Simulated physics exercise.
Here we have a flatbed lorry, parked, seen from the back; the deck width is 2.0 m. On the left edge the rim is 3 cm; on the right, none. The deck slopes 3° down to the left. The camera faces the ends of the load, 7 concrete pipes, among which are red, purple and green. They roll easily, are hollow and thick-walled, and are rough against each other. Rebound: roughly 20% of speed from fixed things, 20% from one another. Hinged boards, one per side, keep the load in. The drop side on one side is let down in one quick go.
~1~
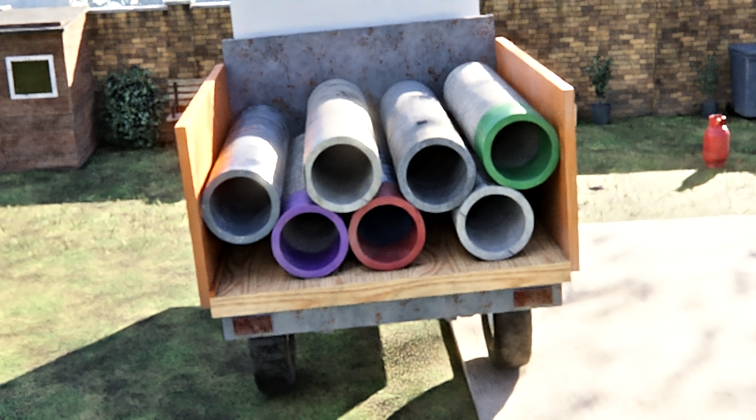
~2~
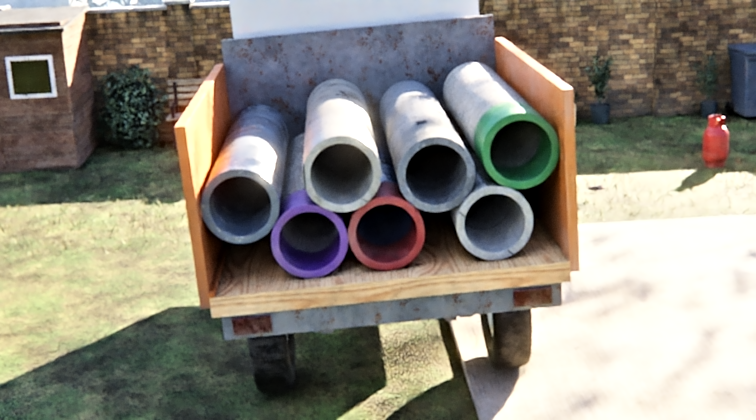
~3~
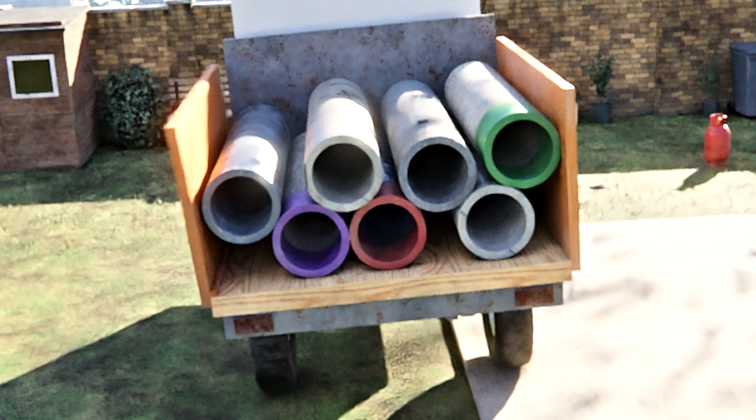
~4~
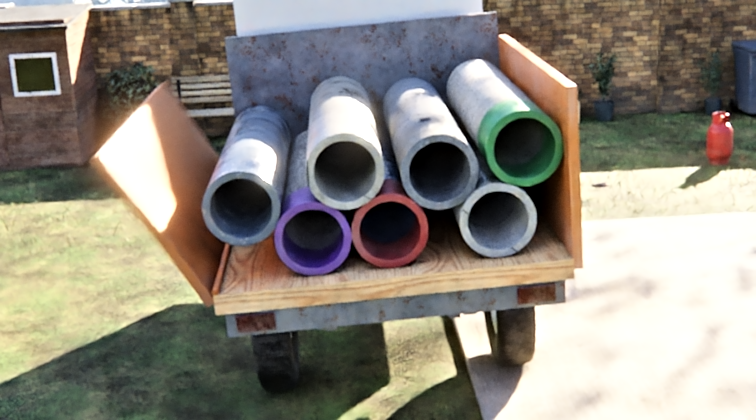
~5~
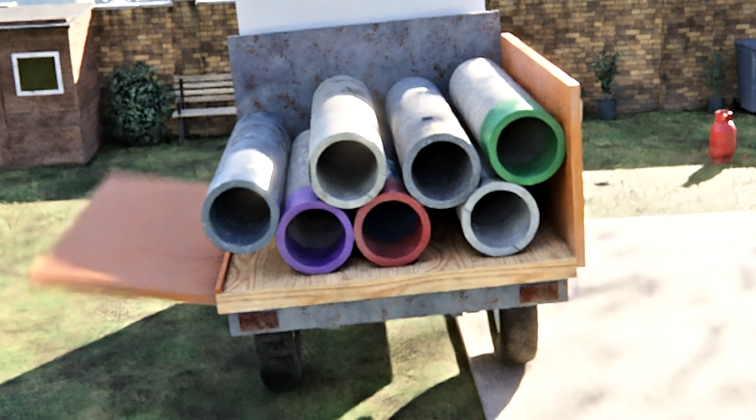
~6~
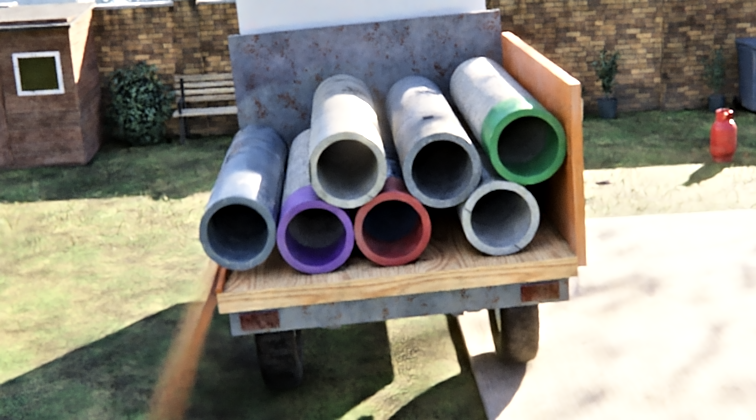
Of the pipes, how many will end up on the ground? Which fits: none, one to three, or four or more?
It fits none.
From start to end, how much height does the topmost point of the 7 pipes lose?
About 0 cm lower.
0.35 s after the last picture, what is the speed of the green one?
Its speed is roughly 0.0 m/s.
Another 0.3 s on from the last picture, red is on the deck, 100 cm from the left edge; purple is on the deck, 55 cm from the left edge; green is up on others, 20 cm from the right edge; 0 off so far.
In the end (0.8 s after the last picture), red is on the deck, 100 cm from the left edge; purple is on the deck, 55 cm from the left edge; green is up on others, 20 cm from the right edge; 0 off so far.
